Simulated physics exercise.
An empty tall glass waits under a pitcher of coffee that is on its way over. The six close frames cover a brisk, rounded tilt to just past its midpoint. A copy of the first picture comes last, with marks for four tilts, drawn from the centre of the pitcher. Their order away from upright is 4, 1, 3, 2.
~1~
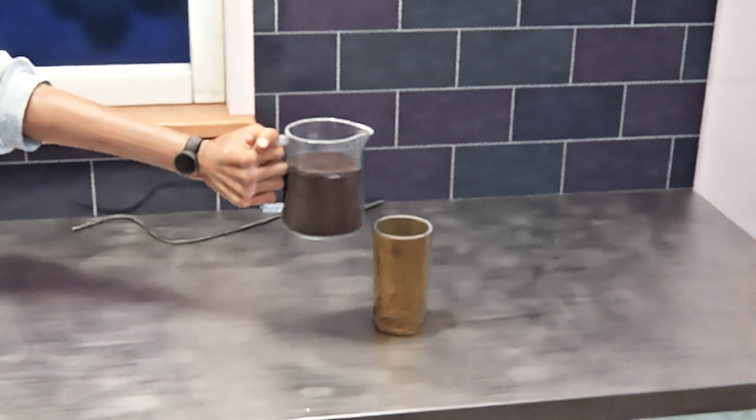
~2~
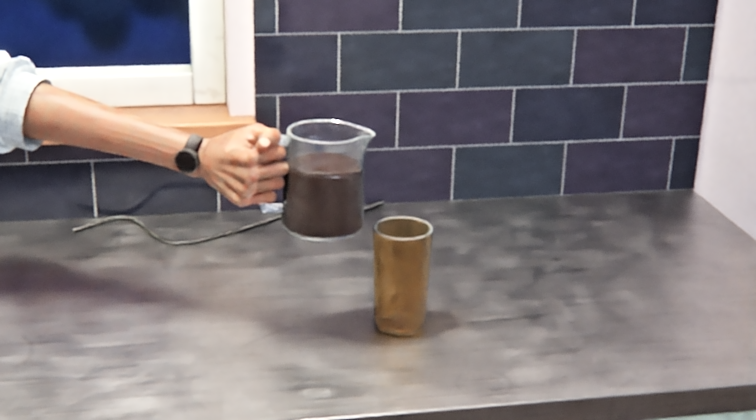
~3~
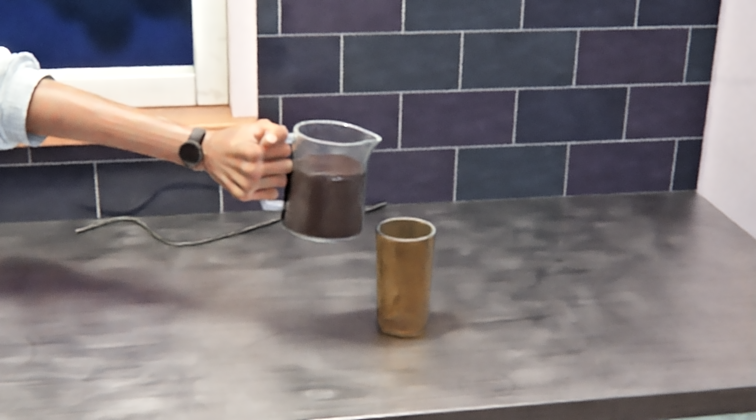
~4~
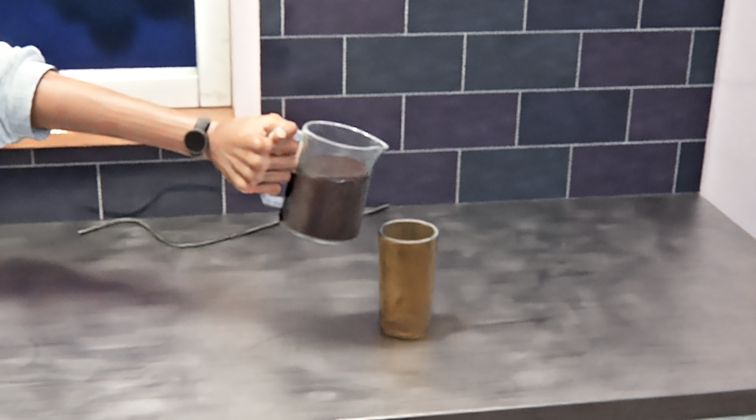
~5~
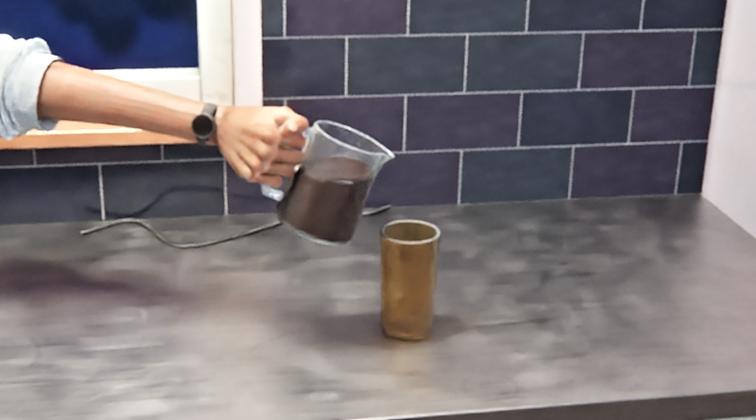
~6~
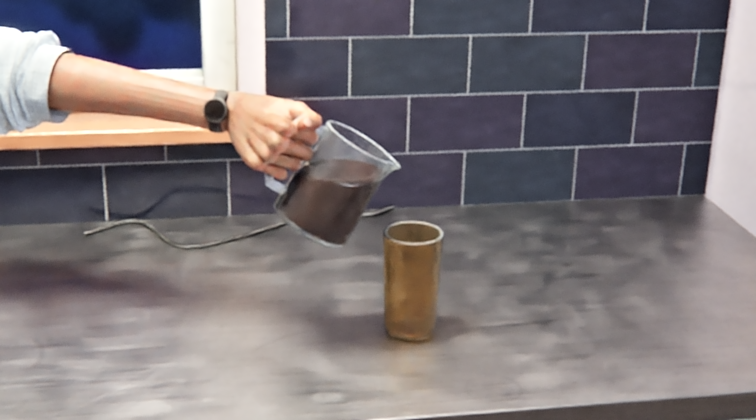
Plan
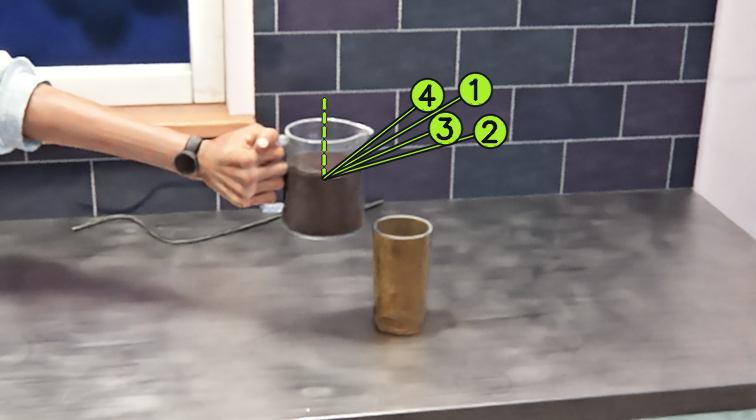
A hand holds a clear pitcher of dark coffee and gradually tilts it rightward.
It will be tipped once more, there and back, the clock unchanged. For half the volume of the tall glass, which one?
The best mark is 3.
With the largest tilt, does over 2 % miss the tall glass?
No, it does not.
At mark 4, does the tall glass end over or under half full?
Under half.
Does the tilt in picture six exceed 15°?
Yes, it does.
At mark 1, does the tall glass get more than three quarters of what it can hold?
No, it does not.
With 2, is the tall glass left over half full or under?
Over.
In lime, 1 at (460, 97); 2 at (474, 135); 3 at (429, 133); 4 at (414, 107).
With 1, the tall glass ends with about 28 % of what it can hold.
With 2, the tall glass ends with about 68 % of what it can hold.
With 3, the tall glass ends with about 48 % of what it can hold.
With 4, the tall glass ends with about 14 % of what it can hold.
